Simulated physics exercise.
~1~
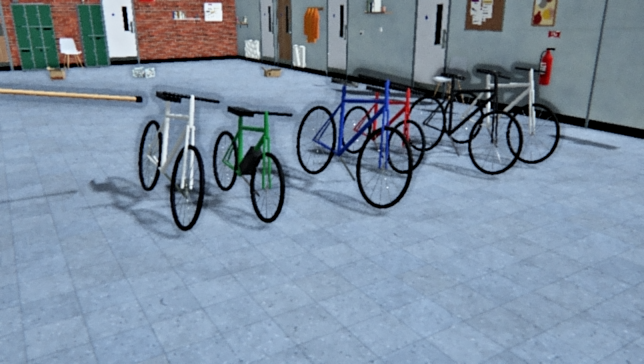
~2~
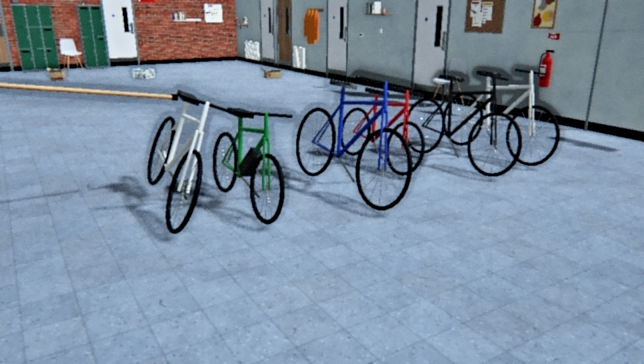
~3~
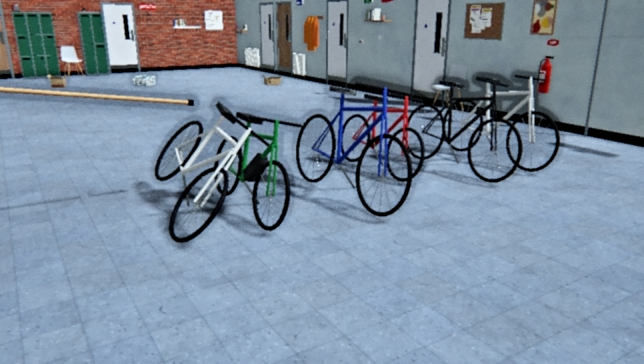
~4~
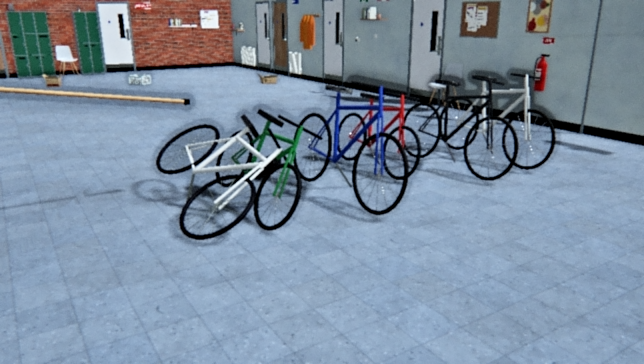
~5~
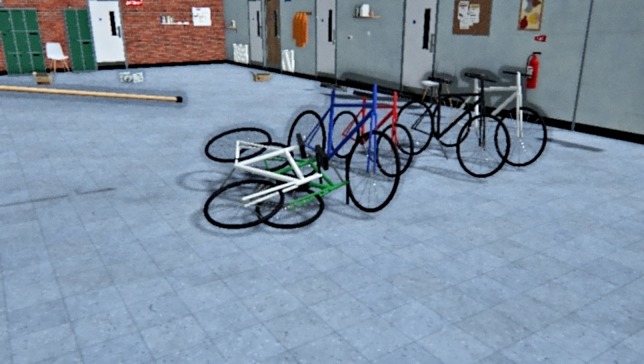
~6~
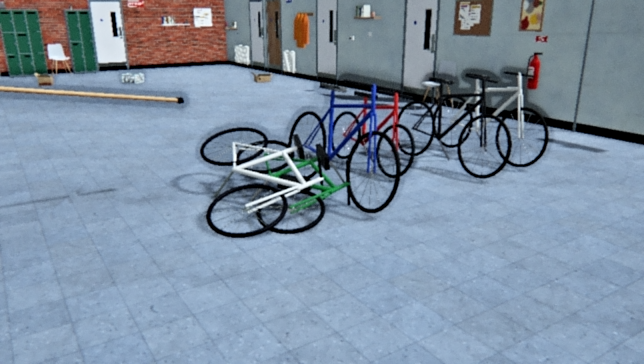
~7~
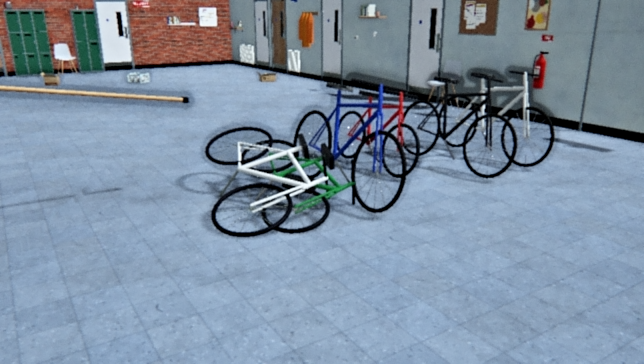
To begin with, six bicycles stand in a row on a tiled floor, with a long pole lying to the left and grey doors and a brick wall behind. The white bicycle at the left end starts to tip to the right, towards the green one. It leans further until it meets its green neighbour, which begins to tilt as well. Both go down together and end in a tangle, the white frame lying over the green. The blue and red bicycles beside them stay upright, as do the two at the far right, leaving four standing.
